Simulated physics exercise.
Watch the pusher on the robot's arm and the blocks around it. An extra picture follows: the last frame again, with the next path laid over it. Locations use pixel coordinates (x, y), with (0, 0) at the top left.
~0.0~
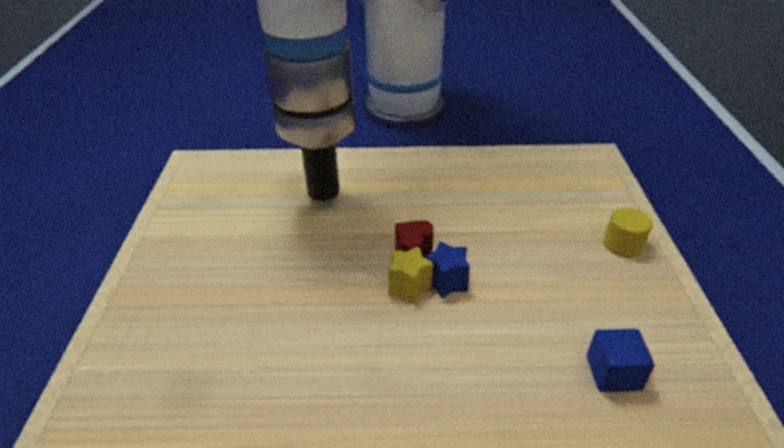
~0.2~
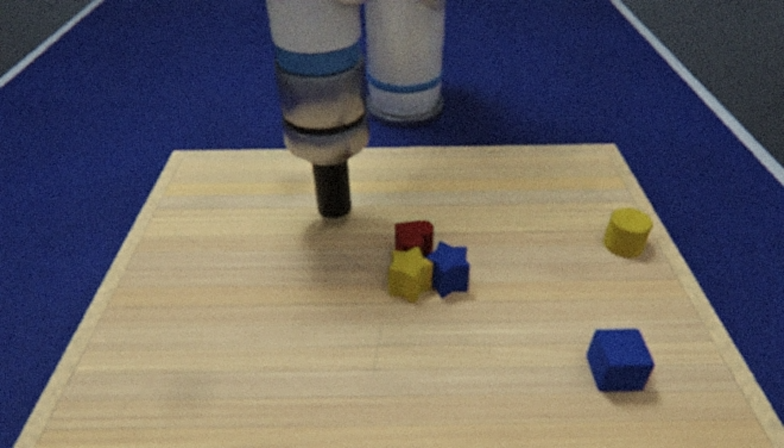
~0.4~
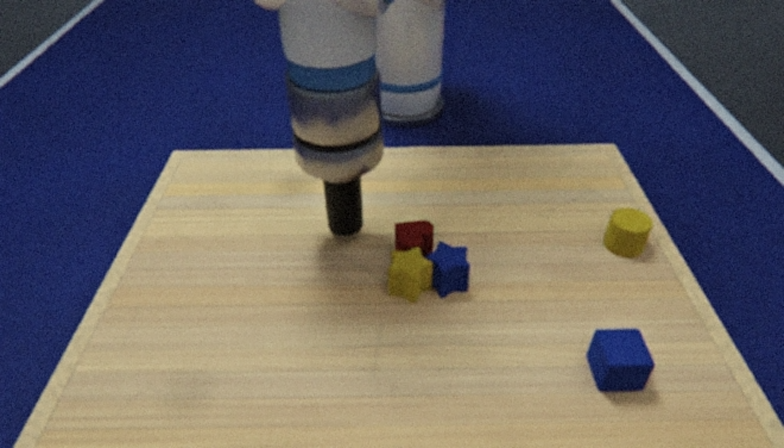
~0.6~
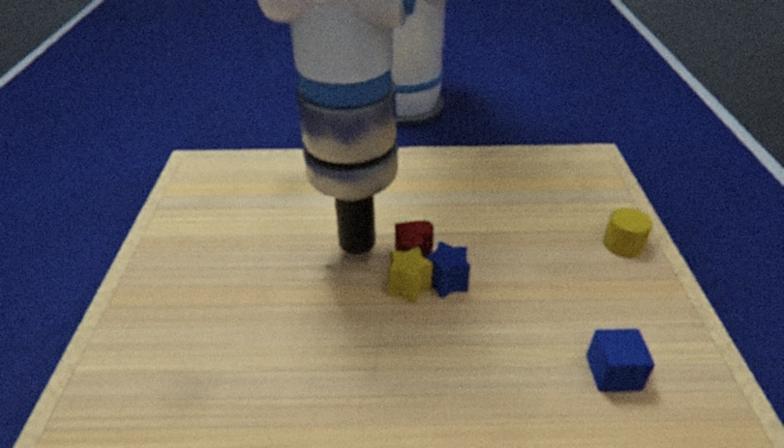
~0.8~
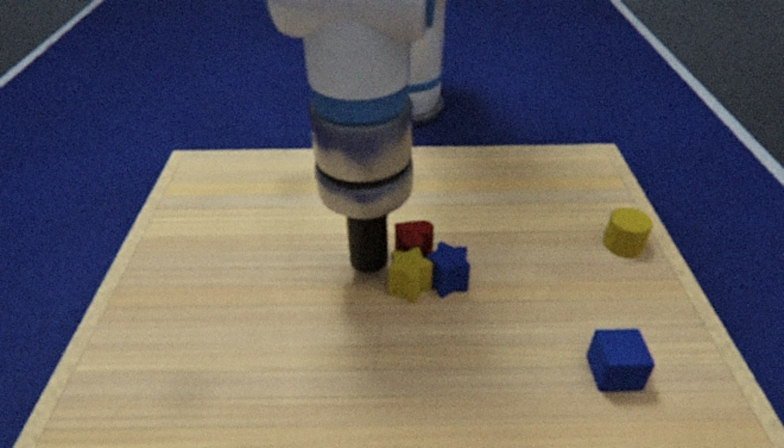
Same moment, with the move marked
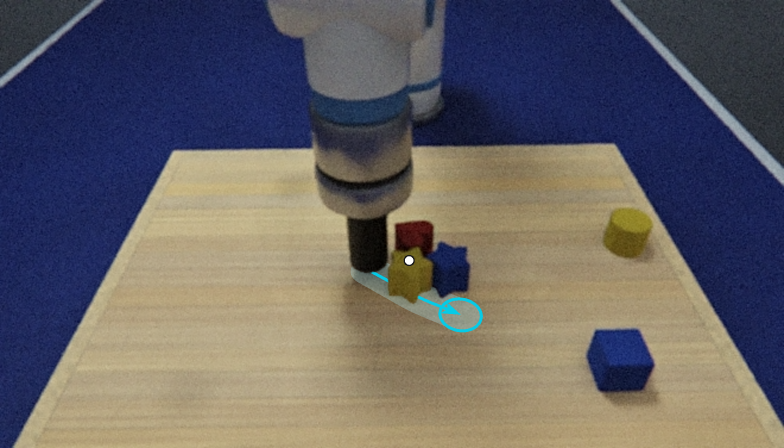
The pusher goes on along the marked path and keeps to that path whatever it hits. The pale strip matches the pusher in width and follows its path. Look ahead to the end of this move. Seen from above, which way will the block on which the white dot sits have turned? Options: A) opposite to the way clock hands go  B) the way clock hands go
That would be B.
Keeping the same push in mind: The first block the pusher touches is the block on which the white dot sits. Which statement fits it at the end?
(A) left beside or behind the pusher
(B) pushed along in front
Option B.
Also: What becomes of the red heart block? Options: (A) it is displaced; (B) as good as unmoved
B: As good as unmoved.
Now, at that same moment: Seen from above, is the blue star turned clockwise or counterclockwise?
From the top, the block rotates counterclockwise.
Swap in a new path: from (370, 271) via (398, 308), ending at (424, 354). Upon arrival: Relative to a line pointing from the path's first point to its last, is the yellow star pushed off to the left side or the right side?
Left-hand side.
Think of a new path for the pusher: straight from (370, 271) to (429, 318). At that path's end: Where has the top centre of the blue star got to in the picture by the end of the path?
That would be at about pixel (476, 264).
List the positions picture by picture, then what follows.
Tip of the pusher at (324, 192), middles of tops, yellow star at (409, 260), red heart block at (414, 231), blue star at (449, 255), in the first picture.
Pusher at (335, 208), nothing pushed, in the second picture.
Pusher at (346, 225), nothing pushed, in the third picture.
Pusher at (357, 242), nothing pushed, in the fourth picture.
Pusher at (369, 260), yellow star at (409, 260), red heart block at (414, 231), blue star at (449, 255), in the fifth picture.
The line goes from (370, 271) by way of (412, 294) to (461, 314); the dot is on the yellow star.
What follows on the original path. One third of the way, pusher at (397, 275); yellow star at (429, 275), turned 25° clockwise; blue star at (464, 260), turned 45° anticlockwise.
Two thirds of the way, pusher at (428, 290); yellow star at (461, 291), turned 30° clockwise; blue star at (477, 264), turned 95° anticlockwise.
At the end, pusher at (462, 303); yellow star at (498, 306), turned 30° clockwise; red heart block unmoved; blue star at (490, 264), turned 135° anticlockwise.
